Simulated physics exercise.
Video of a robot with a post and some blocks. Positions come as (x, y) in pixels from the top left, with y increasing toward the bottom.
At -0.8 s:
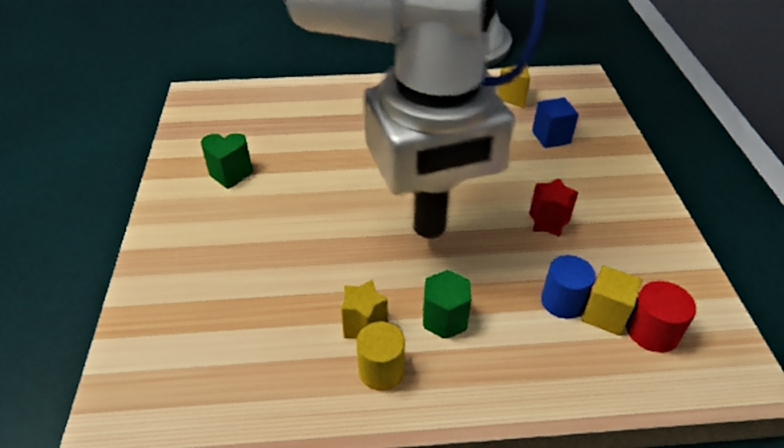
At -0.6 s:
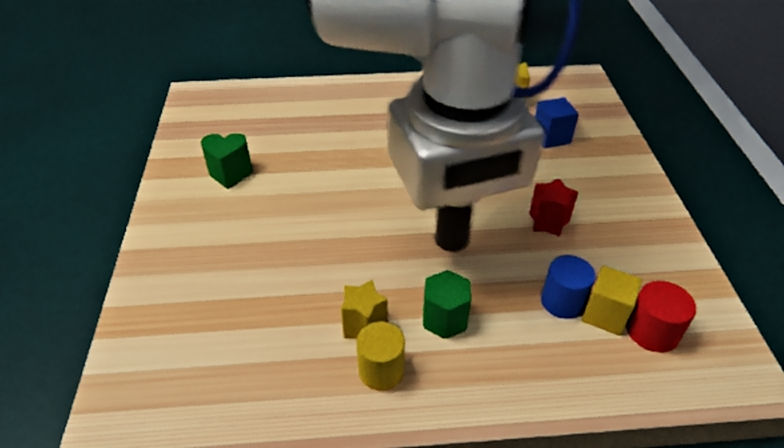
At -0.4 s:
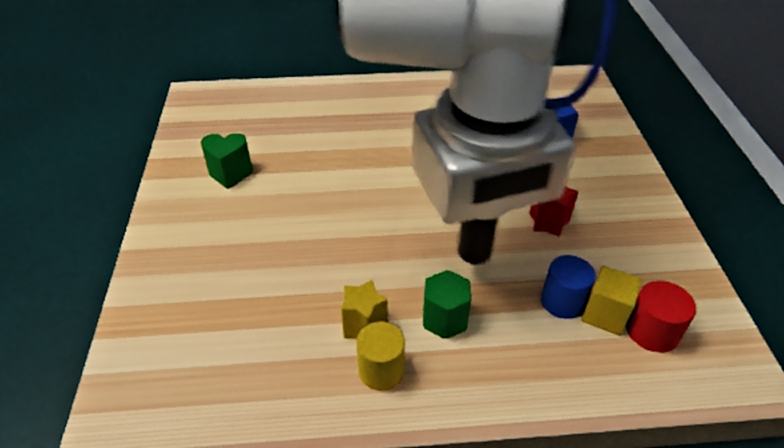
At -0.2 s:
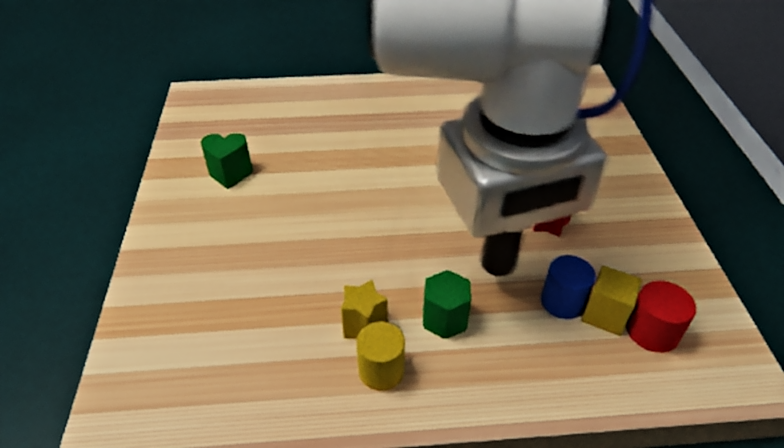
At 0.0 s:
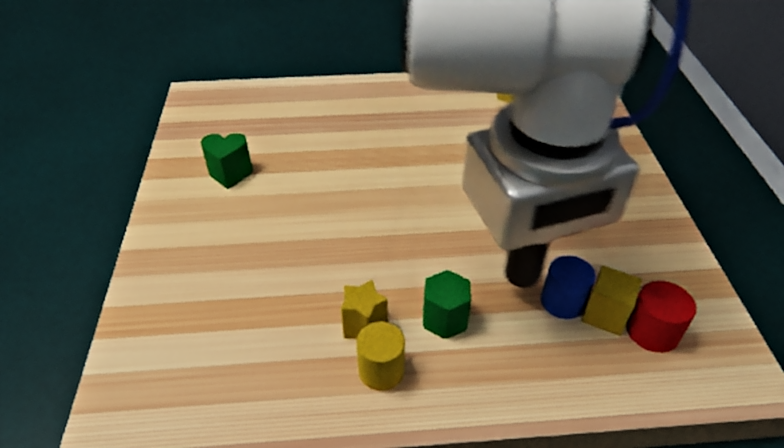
A robot arm moves its dark post right and toward the viewer, nearing the blue cylinder.
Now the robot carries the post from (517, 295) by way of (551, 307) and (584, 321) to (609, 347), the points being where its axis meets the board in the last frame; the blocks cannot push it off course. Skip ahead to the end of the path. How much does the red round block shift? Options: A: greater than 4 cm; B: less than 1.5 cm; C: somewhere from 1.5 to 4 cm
Answer: A.
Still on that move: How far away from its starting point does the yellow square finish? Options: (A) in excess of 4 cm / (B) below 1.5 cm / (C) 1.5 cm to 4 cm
Option A.
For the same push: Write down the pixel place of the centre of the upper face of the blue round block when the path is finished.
It should be at (639, 283) by then.
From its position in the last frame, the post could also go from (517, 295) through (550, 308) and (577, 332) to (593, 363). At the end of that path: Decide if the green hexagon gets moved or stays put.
That block stands still.
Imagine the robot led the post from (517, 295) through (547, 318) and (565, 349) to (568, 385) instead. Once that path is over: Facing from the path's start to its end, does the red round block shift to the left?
Yes - that is the case.
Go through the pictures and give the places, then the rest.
In the first picture, lower end of the post (430, 228), tops of blocks, green hexagon (448, 288), blue round block (573, 271), yellow square (618, 284), red round block (668, 301).
In the second picture, post (452, 241), blocks as before.
In the third picture, post (474, 253), blocks as before.
In the fourth picture, post (498, 265), blocks as before.
In the fifth picture, post (522, 276), green hexagon (448, 288), blue round block (573, 271), yellow square (618, 284), red round block (668, 301).
What follows on the original path. Halfway along, post (576, 295); blue round block (620, 279); yellow square (668, 287); red round block (716, 313).
At the end, post (617, 329); green hexagon not moved; blue round block (639, 283); yellow square (690, 284); red round block (735, 317).
